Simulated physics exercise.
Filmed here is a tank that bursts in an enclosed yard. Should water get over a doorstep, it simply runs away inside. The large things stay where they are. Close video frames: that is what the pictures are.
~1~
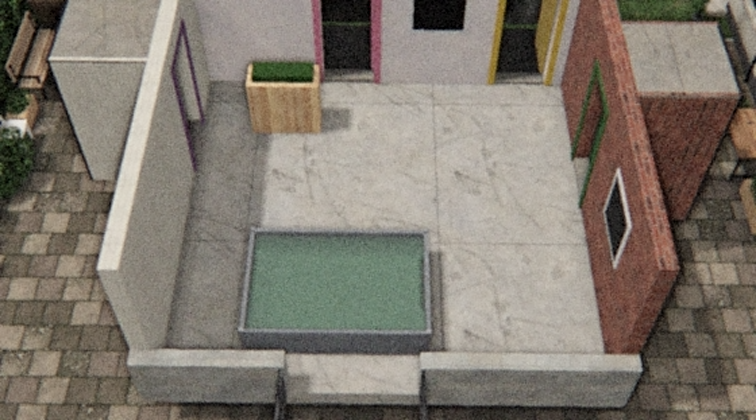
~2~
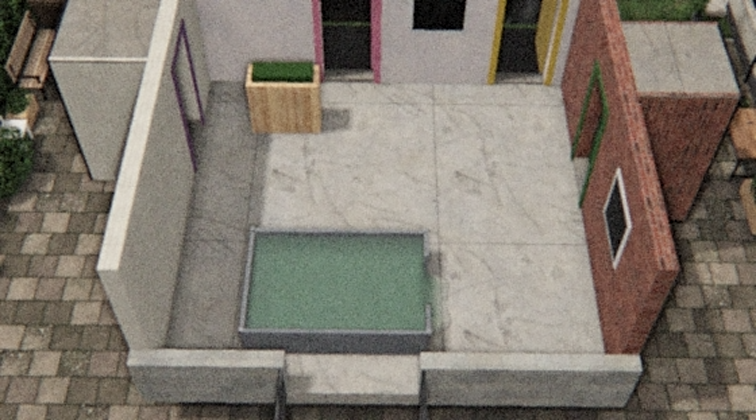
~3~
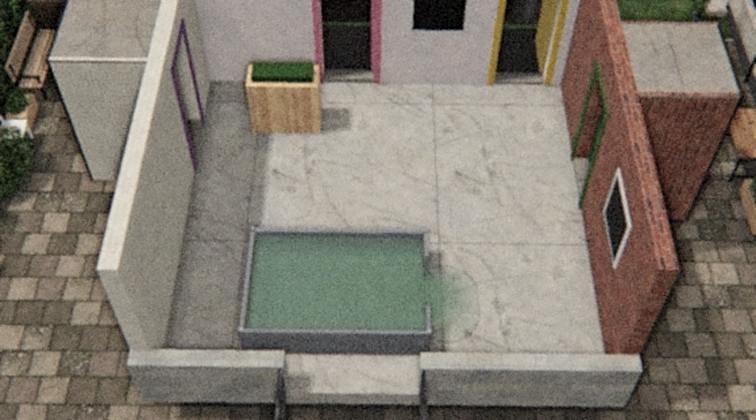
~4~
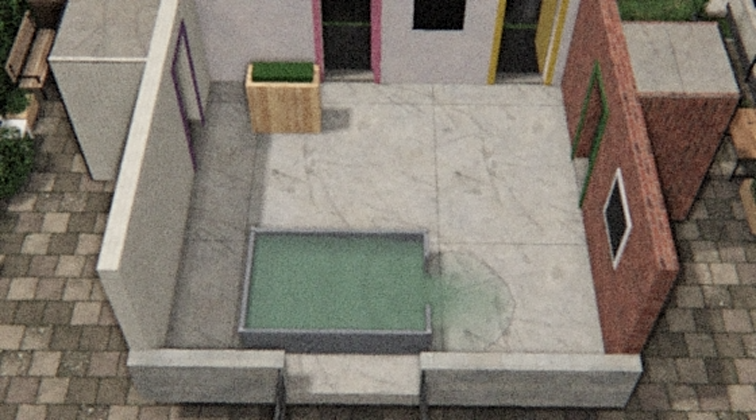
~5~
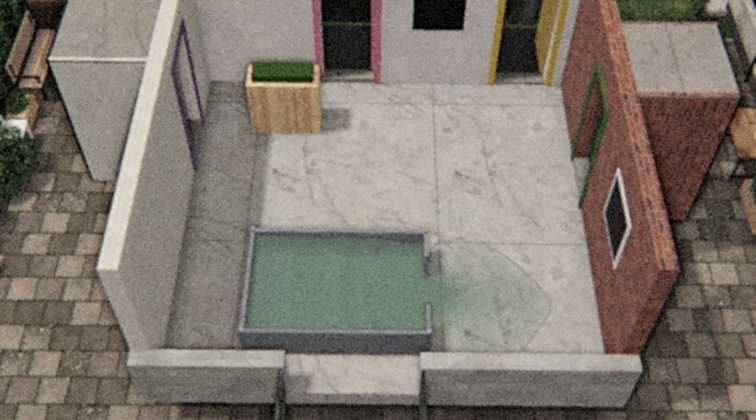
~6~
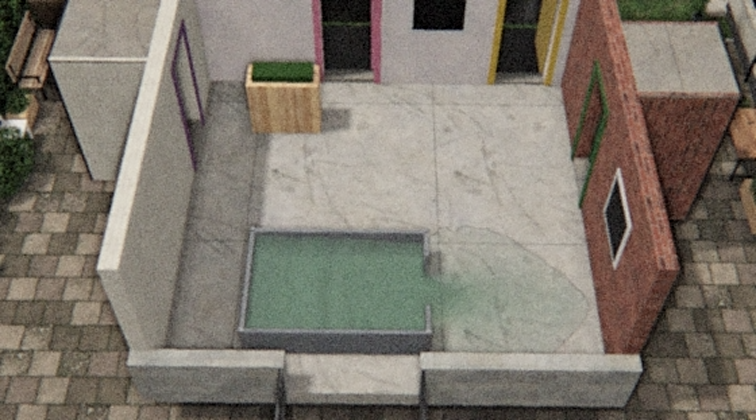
An enclosed yard with a pale stone floor is seen from high above by a camera that stays still. A grey-rimmed tank of green water sits at the front near a gap in the low wall, with a wooden planter behind it, a red brick wall at right, and pink, yellow, purple and green doorways around. The tank's right side opens, and water pours out, spreading rightward across the floor in a thin, widening sheet.
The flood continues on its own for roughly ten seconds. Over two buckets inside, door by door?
Door by door: The yellow door over; the purple door not over; the green door not over; the pink door not over.
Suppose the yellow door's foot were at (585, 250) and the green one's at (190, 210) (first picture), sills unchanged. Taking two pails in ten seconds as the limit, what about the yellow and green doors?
Put simply, the yellow door tops the mark and the green door comes up short.
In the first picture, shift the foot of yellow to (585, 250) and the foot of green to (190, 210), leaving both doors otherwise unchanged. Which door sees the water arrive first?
Result: The yellow one.
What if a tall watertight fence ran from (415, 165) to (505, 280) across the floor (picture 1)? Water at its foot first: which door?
That'd be the green one.
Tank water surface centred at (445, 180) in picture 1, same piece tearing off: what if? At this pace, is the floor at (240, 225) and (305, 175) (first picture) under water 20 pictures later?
In order: Not reached and not reached.
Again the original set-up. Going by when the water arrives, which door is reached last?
I say the purple door.
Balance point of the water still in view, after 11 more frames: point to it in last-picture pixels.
The spot I would choose is (410, 298).
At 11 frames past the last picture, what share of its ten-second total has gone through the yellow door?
Roughly 0 percent.
A moment on, water covers 20 % of the floor; the yellow door not reached, the purple door not reached, the green door not reached, the pink door not reached.
Next, water covers 25 % of the floor; the yellow door not reached, the purple door not reached, the green door wet at the sill, nothing in, the pink door not reached.
Then, water covers 35 % of the floor; the yellow door under two buckets in, the purple door not reached, the green door wet at the sill, nothing in, the pink door not reached.
Later, water covers 55 % of the floor; the yellow door far over two buckets in, the purple door not reached, the green door under two buckets in, the pink door wet at the sill, nothing in.
In the end, water covers 85 % of the floor; the yellow door far over two buckets in, the purple door wet at the sill, nothing in, the green door under two buckets in, the pink door wet at the sill, nothing in.
